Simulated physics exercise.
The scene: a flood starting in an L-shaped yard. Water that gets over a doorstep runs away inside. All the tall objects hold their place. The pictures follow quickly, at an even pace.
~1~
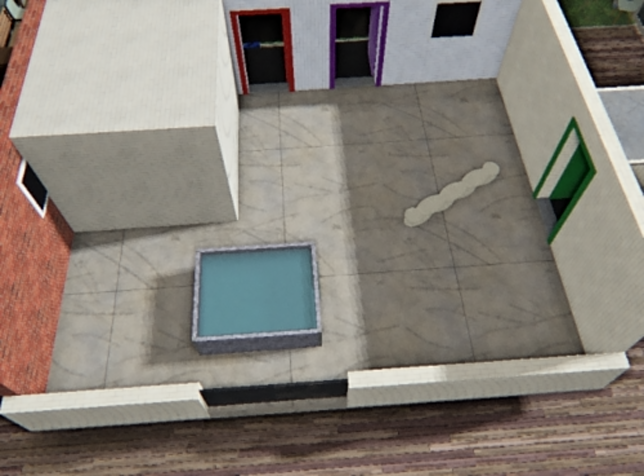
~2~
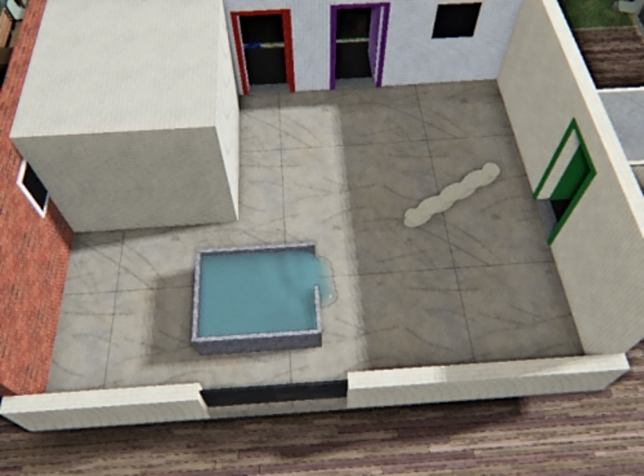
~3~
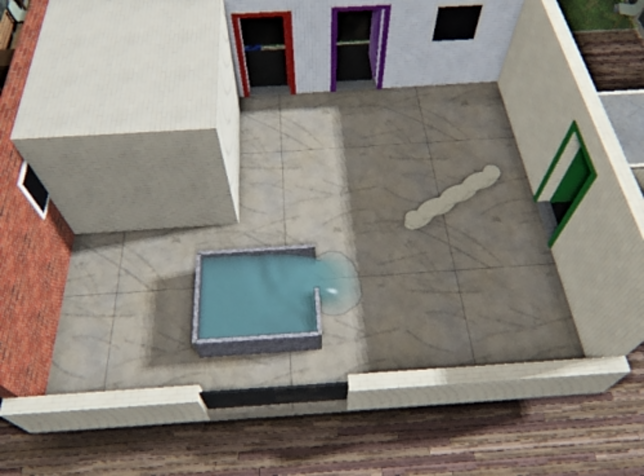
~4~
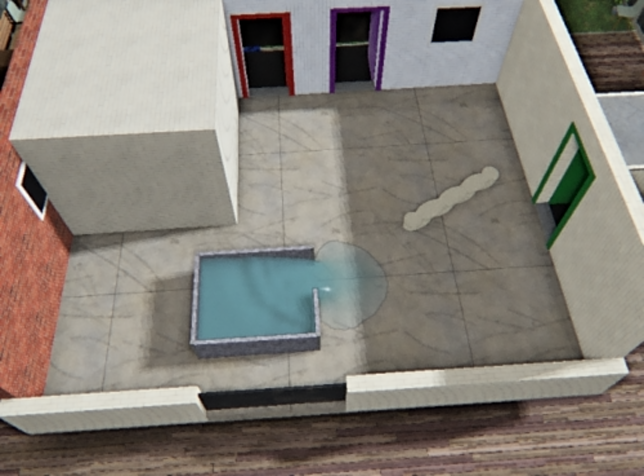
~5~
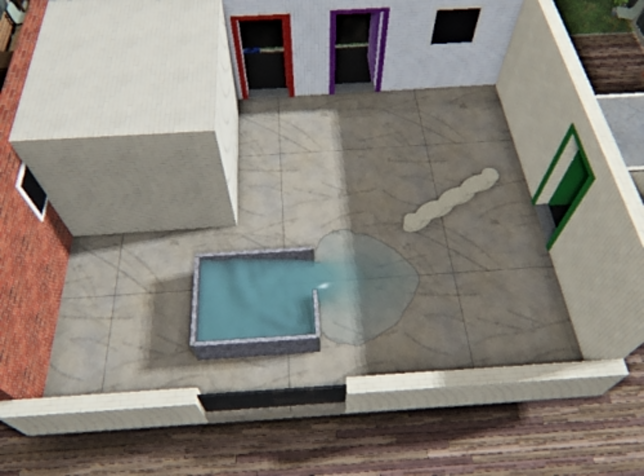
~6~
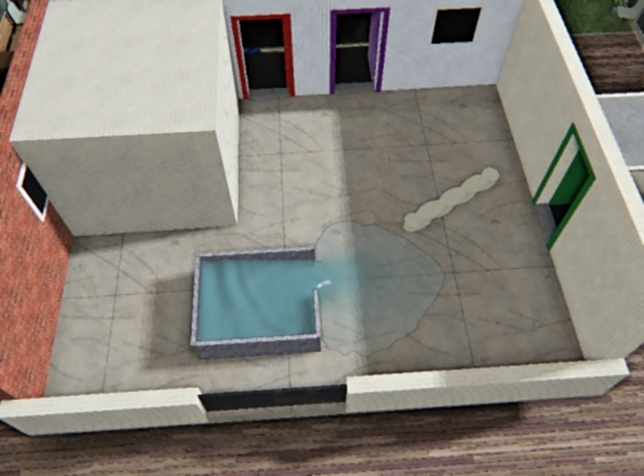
Water pours through a gap in the tank's right side and spreads across the yard floor.
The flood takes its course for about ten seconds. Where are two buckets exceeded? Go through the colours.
In the end: The green door floods; the red door holds within the limit; the purple door holds within the limit.
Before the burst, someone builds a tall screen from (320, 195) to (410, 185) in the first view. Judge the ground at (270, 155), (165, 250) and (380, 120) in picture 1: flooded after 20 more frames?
One after the other: Free of water, not flooded, clear.
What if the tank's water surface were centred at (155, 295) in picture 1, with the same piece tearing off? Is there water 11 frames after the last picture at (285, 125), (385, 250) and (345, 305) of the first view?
One after the other: Free of water, awash, covered.
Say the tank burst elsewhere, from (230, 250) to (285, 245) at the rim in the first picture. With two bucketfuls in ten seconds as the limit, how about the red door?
In short: Red goes over.
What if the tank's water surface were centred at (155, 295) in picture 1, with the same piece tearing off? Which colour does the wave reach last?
The red-painted one.
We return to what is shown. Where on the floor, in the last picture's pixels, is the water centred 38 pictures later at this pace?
I would point to (398, 257).
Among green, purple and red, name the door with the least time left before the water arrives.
The door marked green.
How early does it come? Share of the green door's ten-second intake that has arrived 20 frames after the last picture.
Near 55 in a hundred.
A moment on, water covers 20 % of the floor; the green door not reached, the red door not reached, the purple door not reached.
Next, water covers 35 % of the floor; the green door wet at the sill, nothing in, the red door not reached, the purple door not reached.
Then, water covers 45 % of the floor; the green door over two buckets in, the red door not reached, the purple door not reached.
Later, water covers 50 % of the floor; the green door over two buckets in, the red door not reached, the purple door wet at the sill, nothing in.
In the end, water covers 70 % of the floor; the green door over two buckets in, the red door wet at the sill, nothing in, the purple door wet at the sill, nothing in.
